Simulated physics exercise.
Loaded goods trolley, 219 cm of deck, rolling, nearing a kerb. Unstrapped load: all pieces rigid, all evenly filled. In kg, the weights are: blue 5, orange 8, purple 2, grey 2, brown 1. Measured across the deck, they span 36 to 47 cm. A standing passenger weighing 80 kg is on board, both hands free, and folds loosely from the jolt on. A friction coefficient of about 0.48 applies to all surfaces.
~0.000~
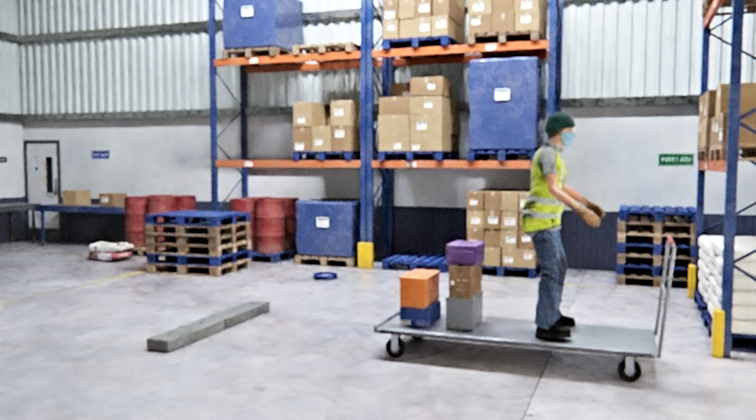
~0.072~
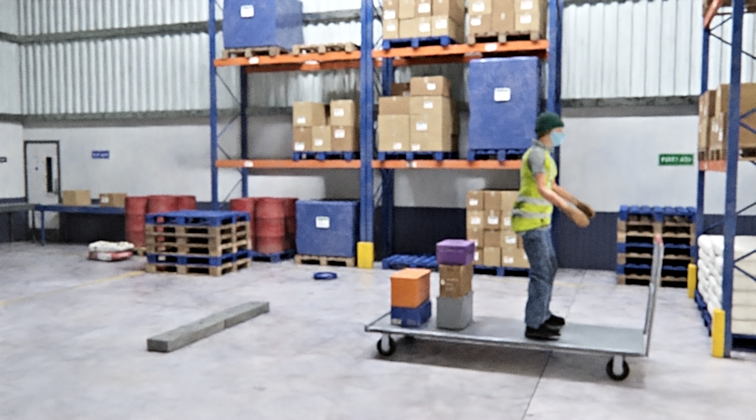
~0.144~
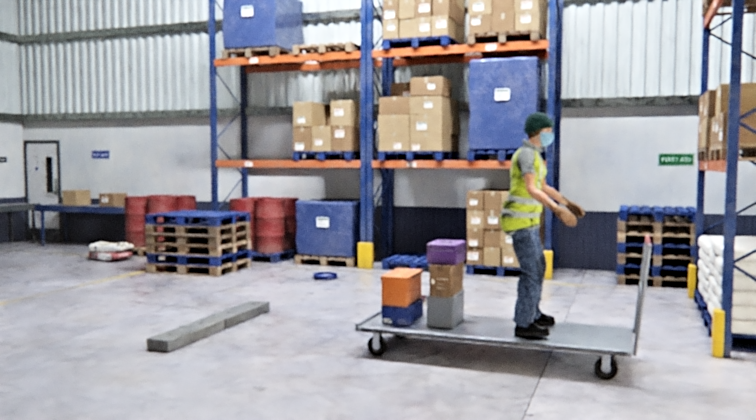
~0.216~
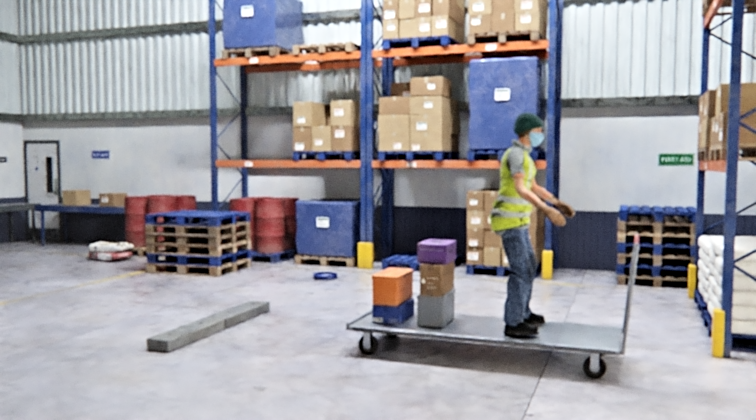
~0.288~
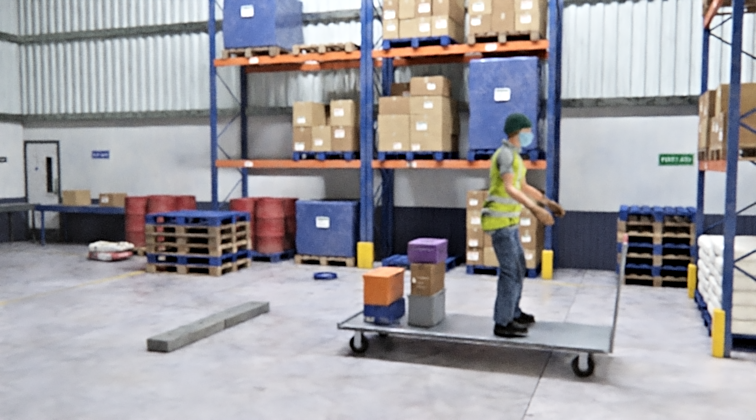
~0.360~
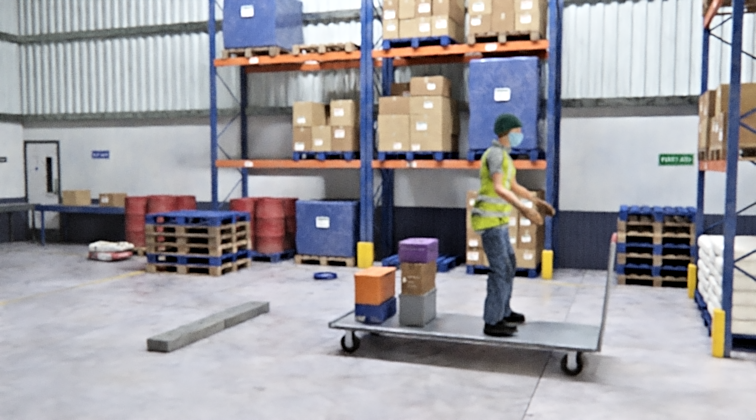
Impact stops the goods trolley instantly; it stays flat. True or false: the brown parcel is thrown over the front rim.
False.
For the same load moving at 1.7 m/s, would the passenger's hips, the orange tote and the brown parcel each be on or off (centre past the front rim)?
Result: Hips safe; orange gone; brown gone.
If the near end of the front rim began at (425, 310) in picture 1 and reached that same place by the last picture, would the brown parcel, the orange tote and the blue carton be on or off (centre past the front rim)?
Well, brown is lost, orange is lost, and blue remains.
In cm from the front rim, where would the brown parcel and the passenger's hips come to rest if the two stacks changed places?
Brown 30 past, hips 80 behind.
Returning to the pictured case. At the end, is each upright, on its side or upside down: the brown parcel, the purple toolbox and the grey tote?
At rest: Brown standing; purple sideways; grey standing.
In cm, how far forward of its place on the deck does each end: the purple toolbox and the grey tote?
The purple one ends 175 cm ahead of its place and the grey one 25 cm ahead.
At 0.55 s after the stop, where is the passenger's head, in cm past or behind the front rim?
100 cm behind it.
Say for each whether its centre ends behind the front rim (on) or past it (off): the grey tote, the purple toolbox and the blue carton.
At the finish the grey one is kept, the purple one lost, and the blue one kept.
Impact comes at 1.54 s.
After 1.79 s the brown parcel is 53 cm behind the rim, tilted 20°, near (265, 264) in the last picture's view.
After 2.09 s the brown parcel is 33 cm behind the rim, tilted 15°, near (246, 262) in the last picture's view.
After 2.54 s the brown parcel is 32 cm behind the rim, tilted 10°, near (246, 262) in the last picture's view.
At the end, 5.5 s, past the rim, orange tote and purple toolbox; behind it, blue carton, grey tote, brown parcel and the passenger's hips.
